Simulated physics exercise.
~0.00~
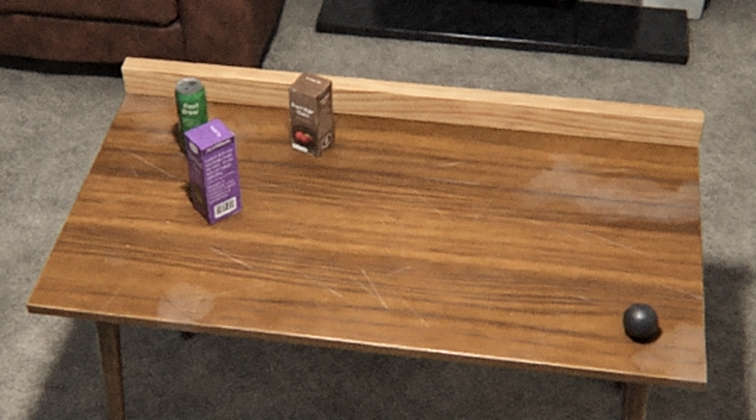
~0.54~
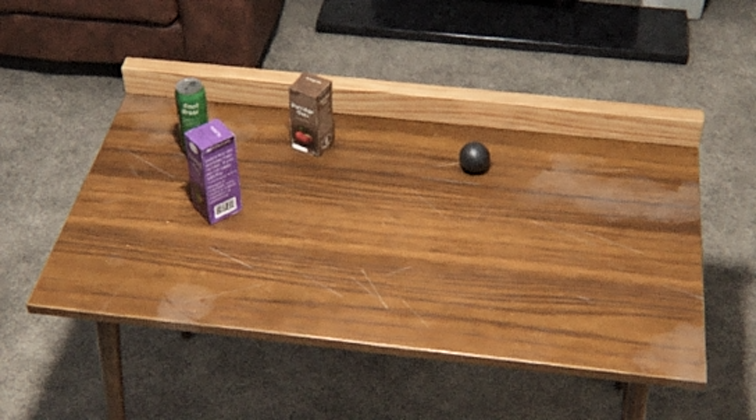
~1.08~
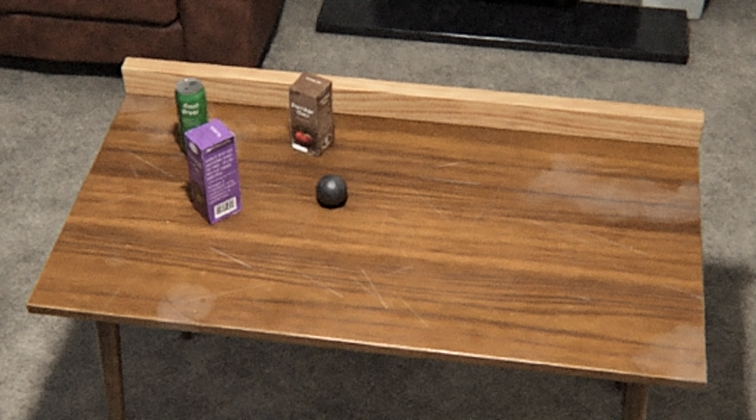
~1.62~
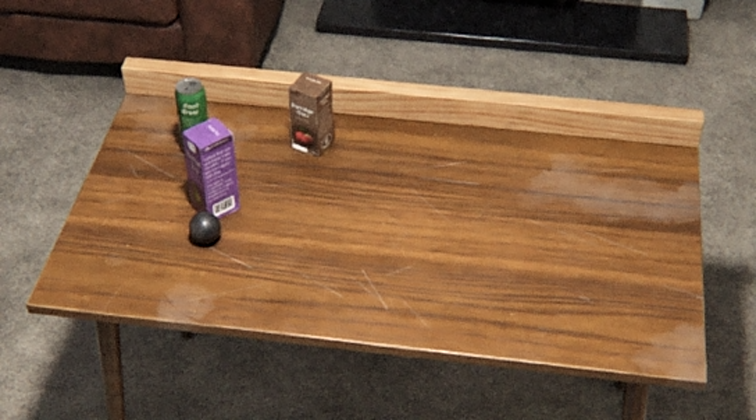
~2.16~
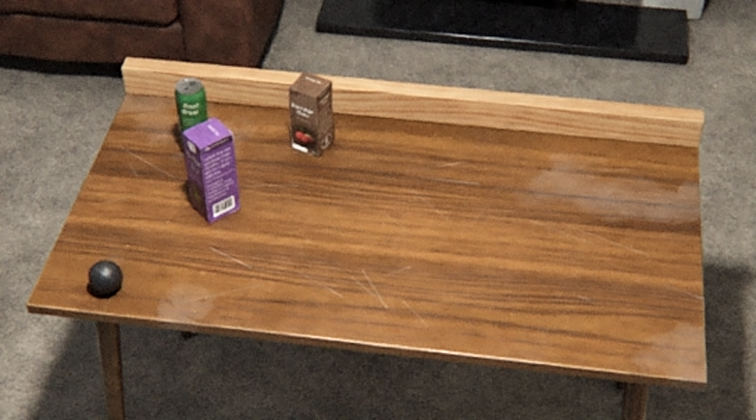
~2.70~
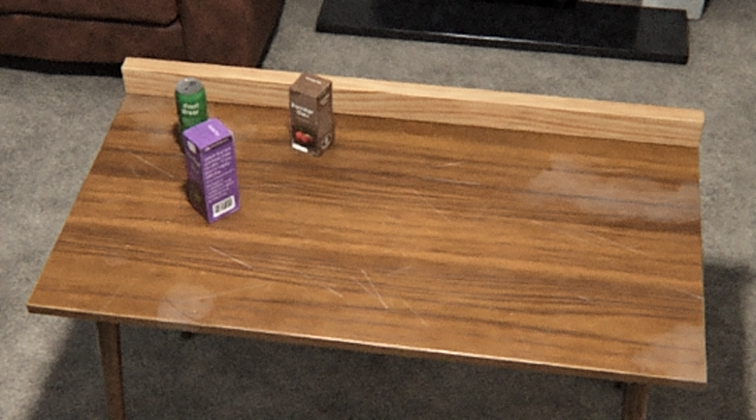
On a wooden table, a black ball rolling left past two standing cartons and a green can, then leaving the view.
